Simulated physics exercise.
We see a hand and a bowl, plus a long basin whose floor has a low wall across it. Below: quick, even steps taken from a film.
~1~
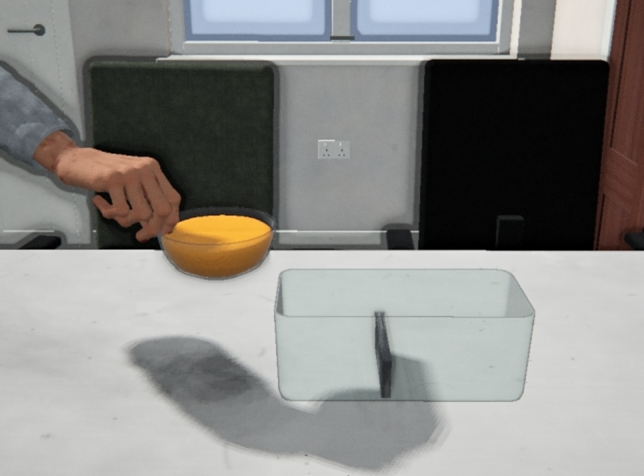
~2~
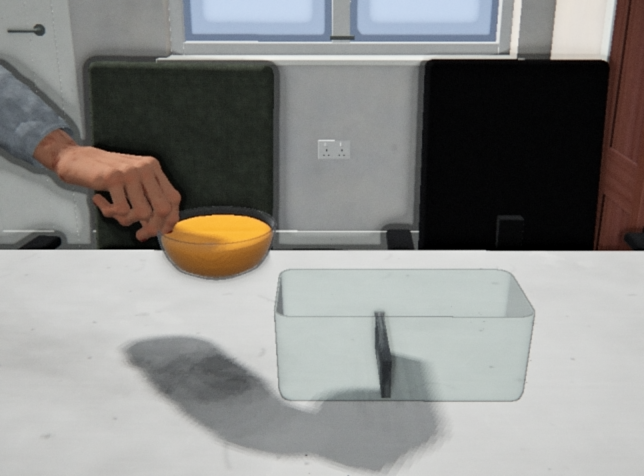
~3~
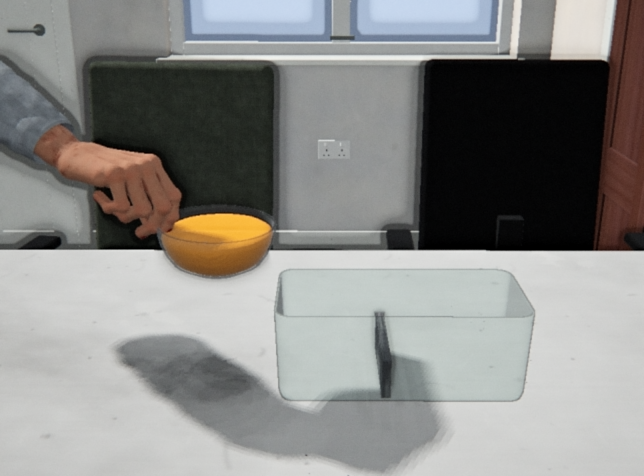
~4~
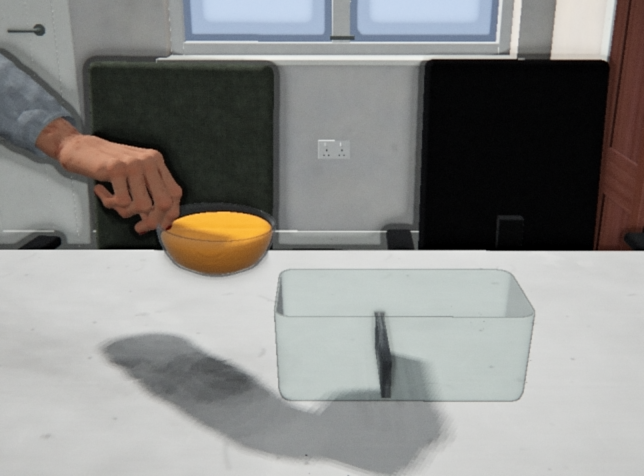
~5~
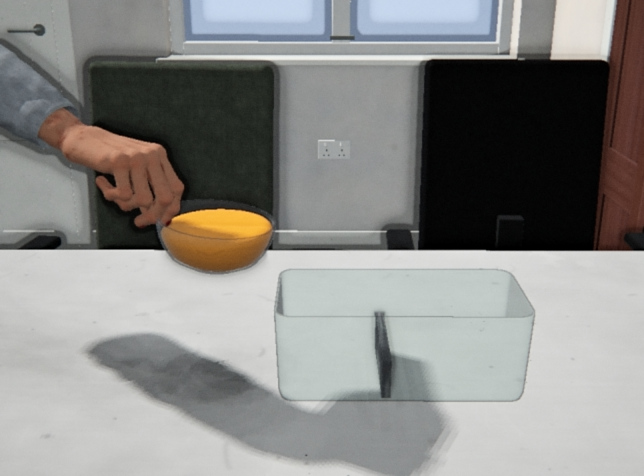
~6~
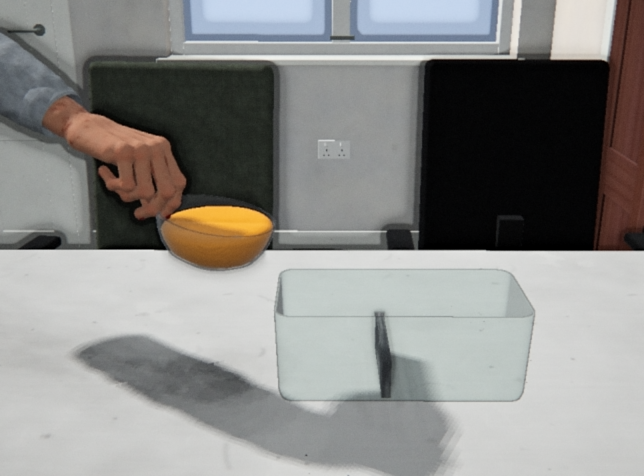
A hand in a grey-blue sleeve holds a clear bowl of orange juice at the left, over the far side of a pale worktop. To its right sits a long, clear basin with a low, dark wall across its floor, seen from the front before two dark panels, a grey wall and a window. The bowl stays level at first, then tilts slightly rightward as the hand rises a little, while the camera stays still.
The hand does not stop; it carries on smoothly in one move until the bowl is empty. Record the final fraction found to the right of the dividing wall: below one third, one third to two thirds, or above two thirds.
I'd put the amount right of the wall under the one-third mark.
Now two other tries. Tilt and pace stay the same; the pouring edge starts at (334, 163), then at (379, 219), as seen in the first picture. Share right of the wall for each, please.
Start one gives some 90 %, start two some 95 %.
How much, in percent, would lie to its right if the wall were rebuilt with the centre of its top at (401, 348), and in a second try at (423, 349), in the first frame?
10 per cent, then 15 per cent, roughly.
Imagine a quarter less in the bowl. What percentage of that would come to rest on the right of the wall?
I'd put it at around 0 %.
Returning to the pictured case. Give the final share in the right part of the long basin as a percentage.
Roughly 0 %.
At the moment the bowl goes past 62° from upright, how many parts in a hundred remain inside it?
Roughly 50 in a hundred.
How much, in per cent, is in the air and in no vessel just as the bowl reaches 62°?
Around 40 in a hundred.
A moment on, the tilt is 62° and 48 per cent is still to pour, 13 is left of the wall and 0 right of it.
Next, the tilt is 93° and 3 per cent is still to pour, 84 is left of the wall and 1 right of it.
Then the tilt is 96° and 0 per cent is still to pour, 97 is left of the wall and 2 right of it.
Later the tilt is 96° and 0 per cent is still to pour, 97 is left of the wall and 2 right of it.
Finally, 97 per cent lies left of the wall, 2 right of it and 1 outside.
